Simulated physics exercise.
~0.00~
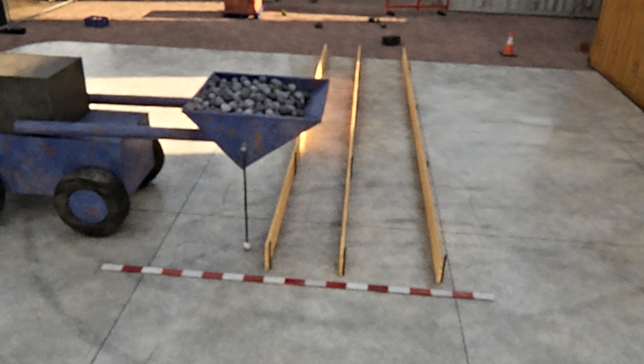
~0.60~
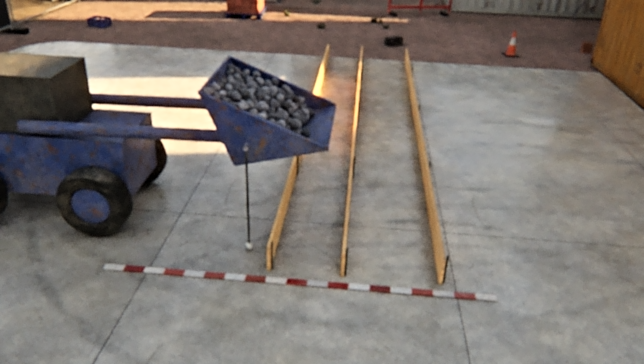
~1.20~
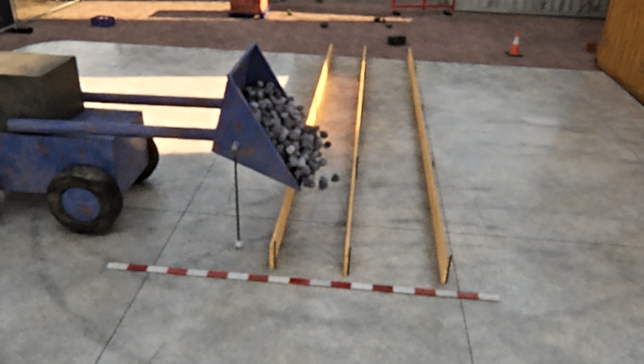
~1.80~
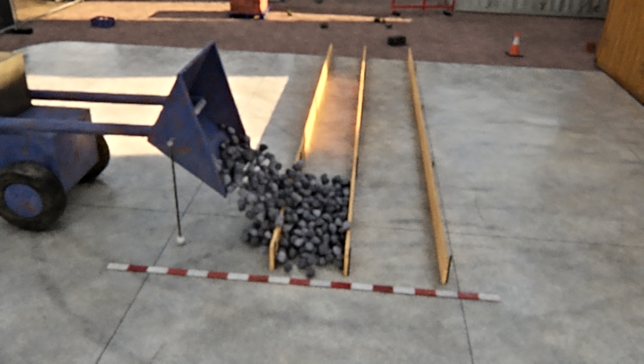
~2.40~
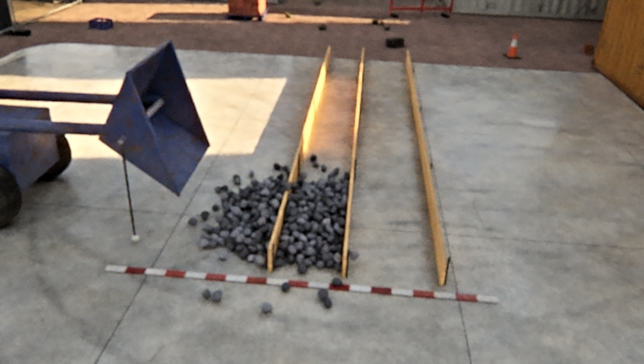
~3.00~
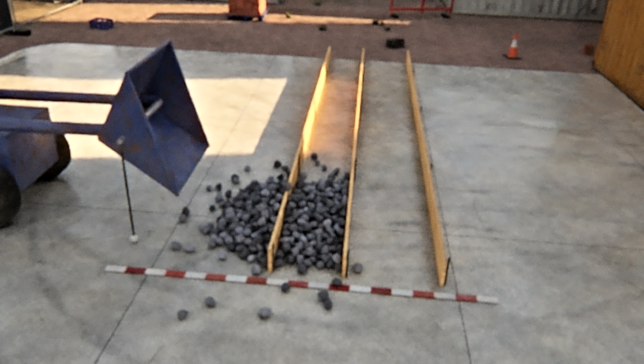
To begin with, a blue loader at the left holds a bucket heaped with grey stones over a concrete floor, beside three long boards and a red-and-white striped staff. The bucket tips forward to the right, and the stones slide toward its lip and start to spill. As it tilts more steeply, the loader draws back to the left while the stones pour down around the nearest board. The load spreads on both sides of that board, with a few stones rolling past the staff. Finally the emptied bucket hangs still, with somewhat more of the pile inside the near bay than outside it.
